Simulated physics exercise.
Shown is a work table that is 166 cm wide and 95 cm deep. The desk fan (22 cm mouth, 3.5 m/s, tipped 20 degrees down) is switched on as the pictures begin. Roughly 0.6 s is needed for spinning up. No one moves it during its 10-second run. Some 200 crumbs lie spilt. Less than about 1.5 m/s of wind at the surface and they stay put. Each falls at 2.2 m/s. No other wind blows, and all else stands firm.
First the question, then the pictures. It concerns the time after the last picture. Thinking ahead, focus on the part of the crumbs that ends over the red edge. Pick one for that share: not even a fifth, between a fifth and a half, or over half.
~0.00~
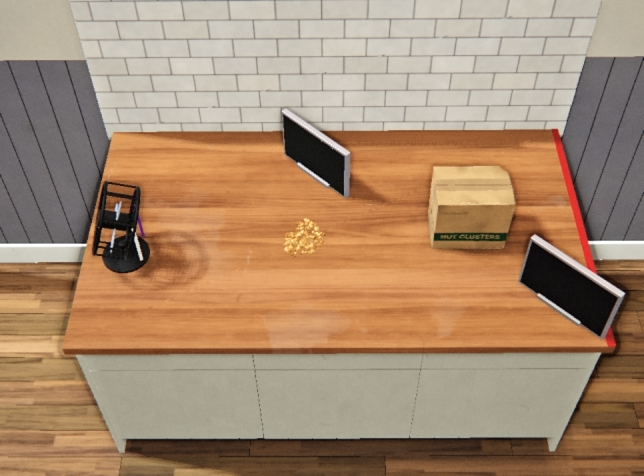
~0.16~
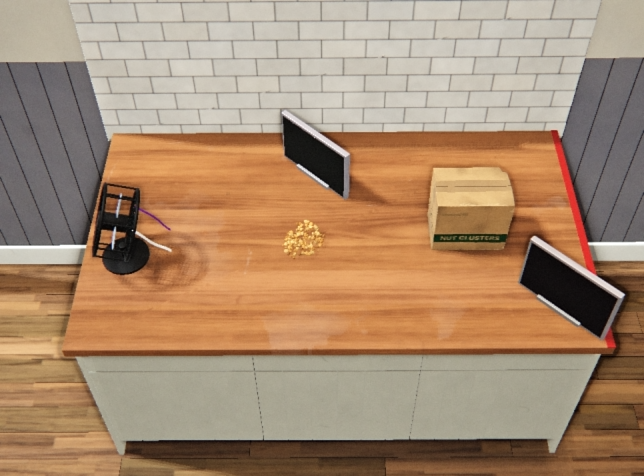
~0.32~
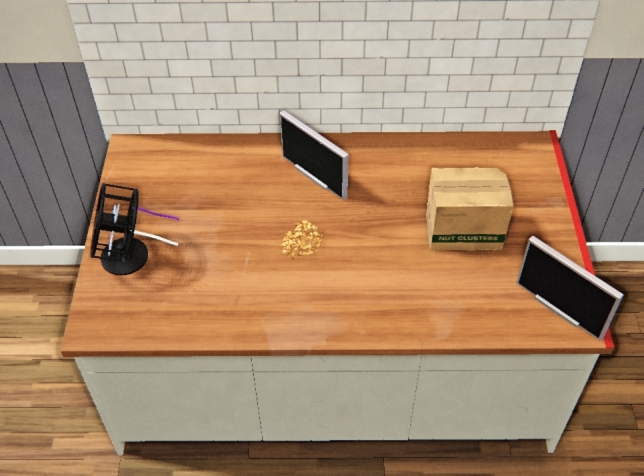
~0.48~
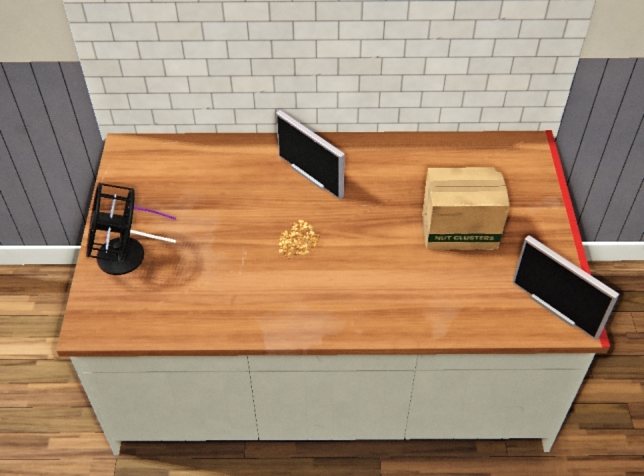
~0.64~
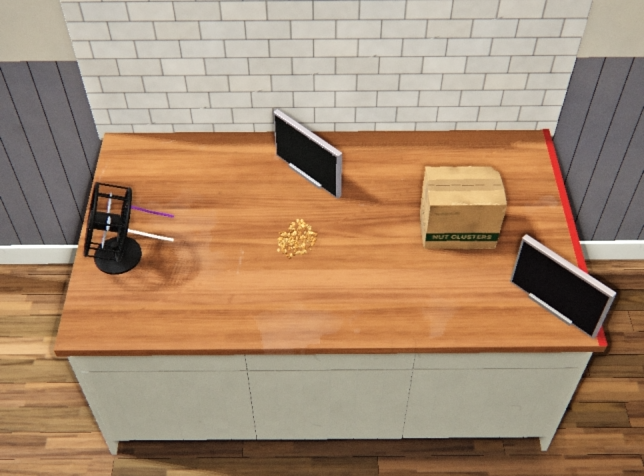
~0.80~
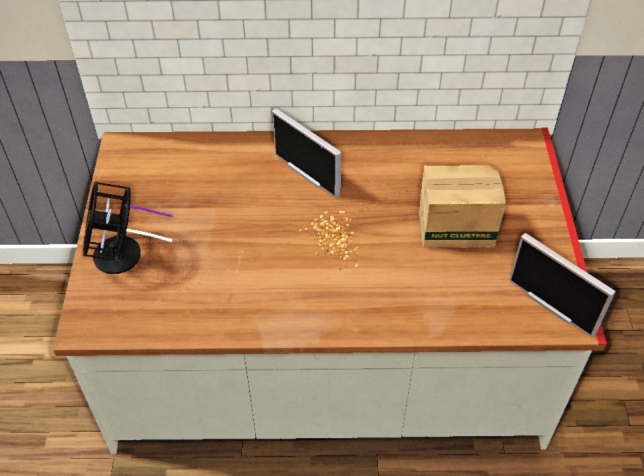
More than one half.
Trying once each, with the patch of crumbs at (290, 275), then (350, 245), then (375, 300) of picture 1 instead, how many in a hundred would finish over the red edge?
Taking the three spots in order, you'd get around 3 percent, 70 percent and 0 percent.
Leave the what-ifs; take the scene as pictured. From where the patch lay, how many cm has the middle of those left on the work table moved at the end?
That comes to some 85 centimetres.
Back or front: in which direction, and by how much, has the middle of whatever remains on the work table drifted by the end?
Backward, about 25 cm.
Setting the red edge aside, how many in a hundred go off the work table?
Estimate: Near 4 %.
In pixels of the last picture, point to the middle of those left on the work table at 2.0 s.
Their middle would be near (483, 190) in the last picture.
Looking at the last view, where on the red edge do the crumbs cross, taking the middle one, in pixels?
At roughly pixel (578, 237).
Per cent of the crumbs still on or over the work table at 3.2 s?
About 40 per cent remain.
After 2.0 s, 44 % are on the move or not yet settled, 52 % are over the red edge; the middle of those still in play is near (483, 190).
After 3.2 s, 34 % are on the move or not yet settled, 56 % are over the red edge; the middle of those still in play is near (482, 190).
After 5.5 s, 29 % are on the move or not yet settled, 60 % are over the red edge; the middle of those still in play is near (479, 191).
After 10.0 s, at the end, 64 % are over the red edge; the middle of those still in play is near (520, 176).
